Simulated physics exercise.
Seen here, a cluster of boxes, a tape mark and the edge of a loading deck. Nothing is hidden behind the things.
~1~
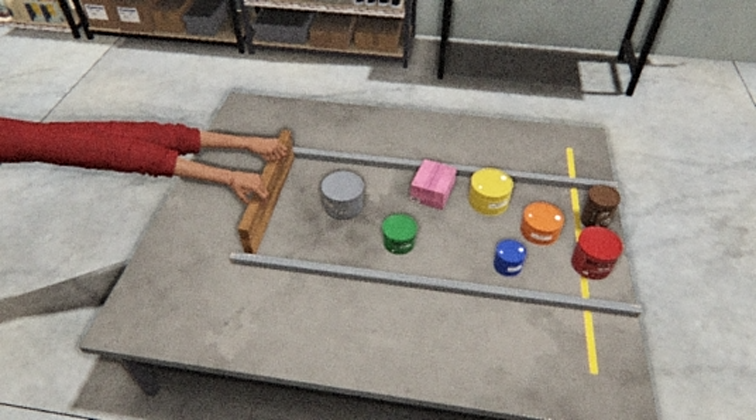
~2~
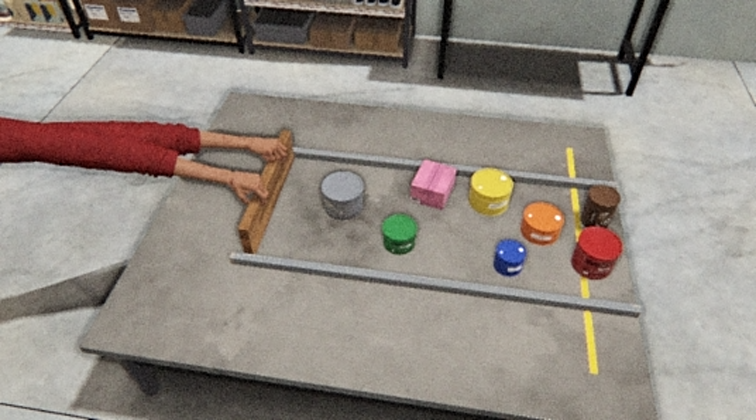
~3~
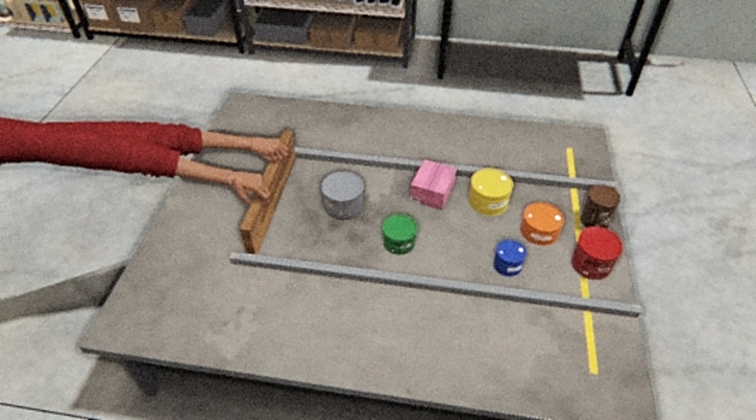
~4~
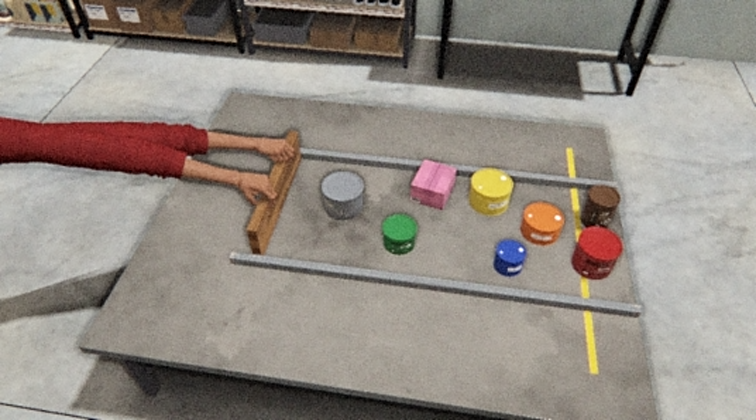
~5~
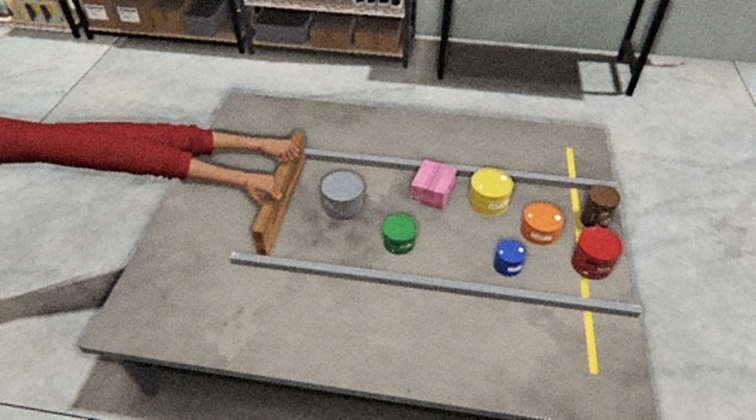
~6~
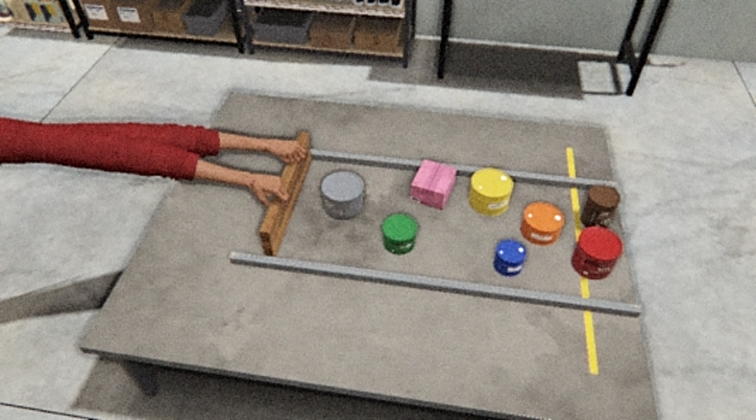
In a storage room with metal shelving at the back, a grey table is seen from above at a fixed angle. Between two grey rails sit a grey pot, green, blue, yellow, orange, red and brown containers and a pink box, with yellow tape at right. Two red-sleeved arms hold a wooden plank at left, then slide it slightly rightward, while the objects stay still.
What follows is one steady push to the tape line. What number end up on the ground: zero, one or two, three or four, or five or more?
The number that fall off is three or four.
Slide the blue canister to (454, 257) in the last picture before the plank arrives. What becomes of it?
The blue canister stays on.
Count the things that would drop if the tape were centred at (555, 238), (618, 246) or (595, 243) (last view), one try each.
The counts: 1, 8 and 4.
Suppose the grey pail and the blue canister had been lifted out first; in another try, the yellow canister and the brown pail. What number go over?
It would be 3 and 2.
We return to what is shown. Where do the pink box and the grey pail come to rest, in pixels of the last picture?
The pink box stops around (596, 196); the grey pail around (604, 226).
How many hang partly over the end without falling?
That would be 0.
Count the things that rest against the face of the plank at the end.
The number is 4.
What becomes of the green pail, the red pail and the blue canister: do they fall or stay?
The green pail does not fall; the red pail falls; the blue canister does not fall.
Soon after, none off yet; brown pail at rest near (599, 208); red pail at rest near (596, 254); orange canister at rest near (542, 224).
In the end, the number that fall off is three or four; gone, yellow canister, orange canister, red pail and brown pail.
